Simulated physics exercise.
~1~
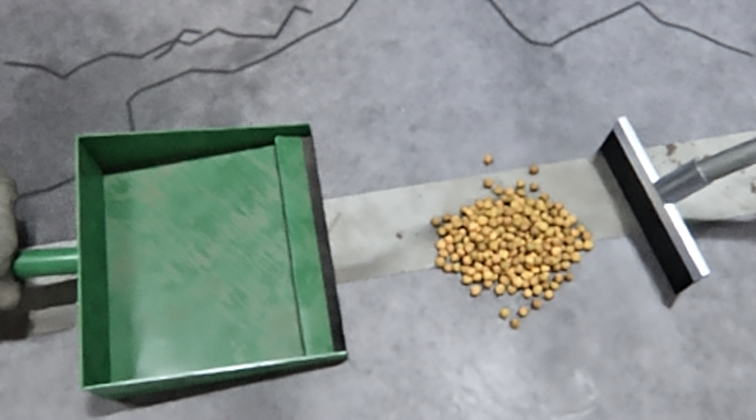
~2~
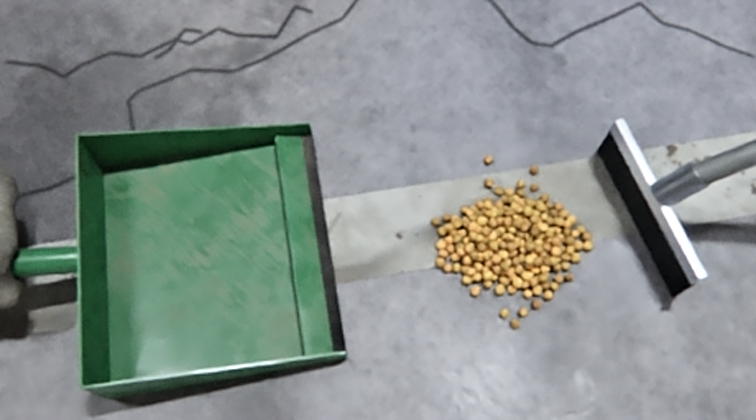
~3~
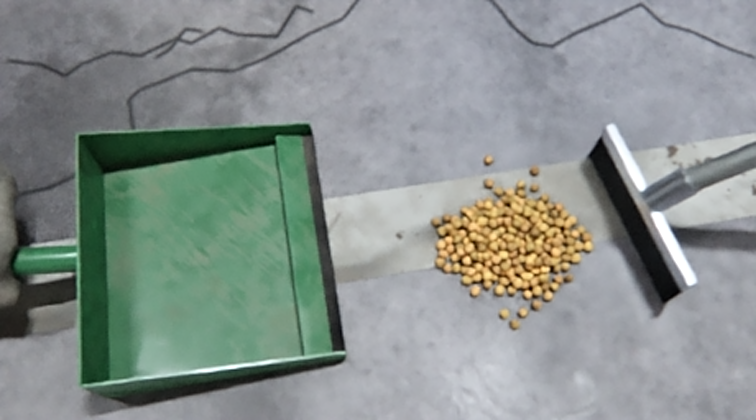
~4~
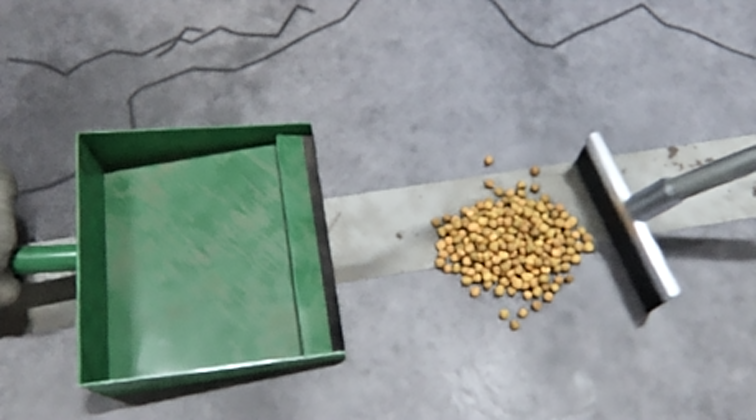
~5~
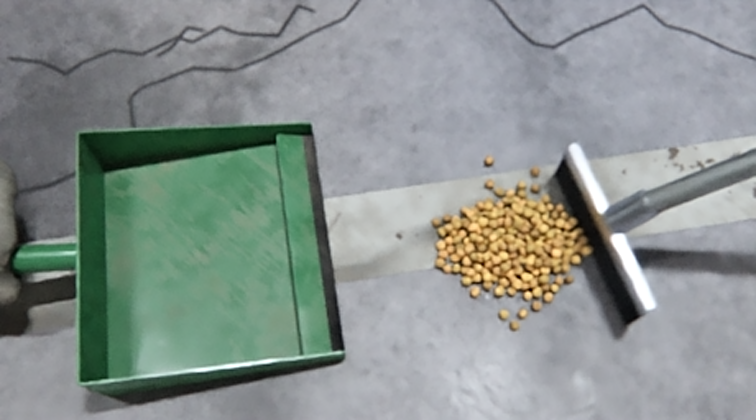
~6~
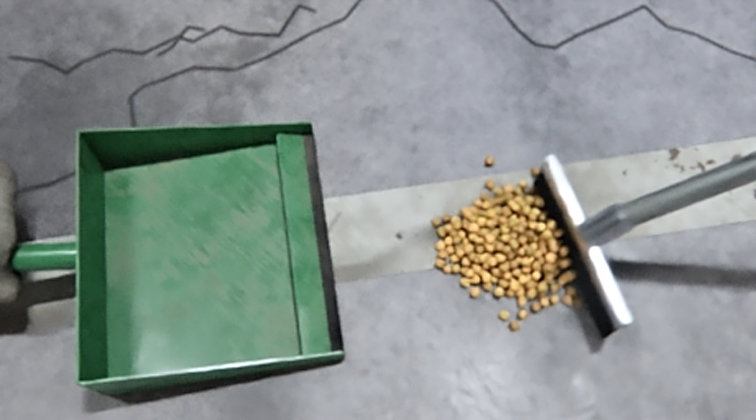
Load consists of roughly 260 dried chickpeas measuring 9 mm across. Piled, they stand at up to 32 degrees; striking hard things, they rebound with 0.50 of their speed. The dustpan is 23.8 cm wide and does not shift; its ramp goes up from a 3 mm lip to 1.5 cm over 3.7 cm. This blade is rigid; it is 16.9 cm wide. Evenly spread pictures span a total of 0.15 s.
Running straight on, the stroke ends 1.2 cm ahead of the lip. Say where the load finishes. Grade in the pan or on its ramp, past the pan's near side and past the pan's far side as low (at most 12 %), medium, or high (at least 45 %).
Pan - medium; near side - medium; far side - low.
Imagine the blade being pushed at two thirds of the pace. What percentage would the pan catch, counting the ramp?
I'd put it at roughly 30 per cent.
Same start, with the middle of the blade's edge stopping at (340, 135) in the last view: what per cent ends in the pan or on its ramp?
About 10 %.
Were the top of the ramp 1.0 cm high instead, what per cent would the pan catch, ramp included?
That would give something like 35 per cent.
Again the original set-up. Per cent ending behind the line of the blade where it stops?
About 25 percent.
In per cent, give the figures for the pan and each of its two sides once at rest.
The pan ends at 35 per cent, the near side at 30 per cent and the far side at 0 per cent.
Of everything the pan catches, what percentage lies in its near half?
I'd put it at around 100 per cent.
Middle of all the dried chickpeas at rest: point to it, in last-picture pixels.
Roughly (328, 319).
Then, 0.13 s after the last picture, middle of the blade 12 cm from the lip; 0 % over the lip, far side 0 %, near side 10 %.
Then, 0.22 s after the last picture, middle of the blade 5 cm from the lip; 5 % over the lip, far side 0 %, near side 20 %.
Then, 0.45 s after the last picture, middle of the blade 3 cm from the lip; 35 % over the lip, far side 0 %, near side 30 %.
In the end, pan 35 %, near side 30 %, far side 0 %, in front of the lip or behind the blade 35 %.
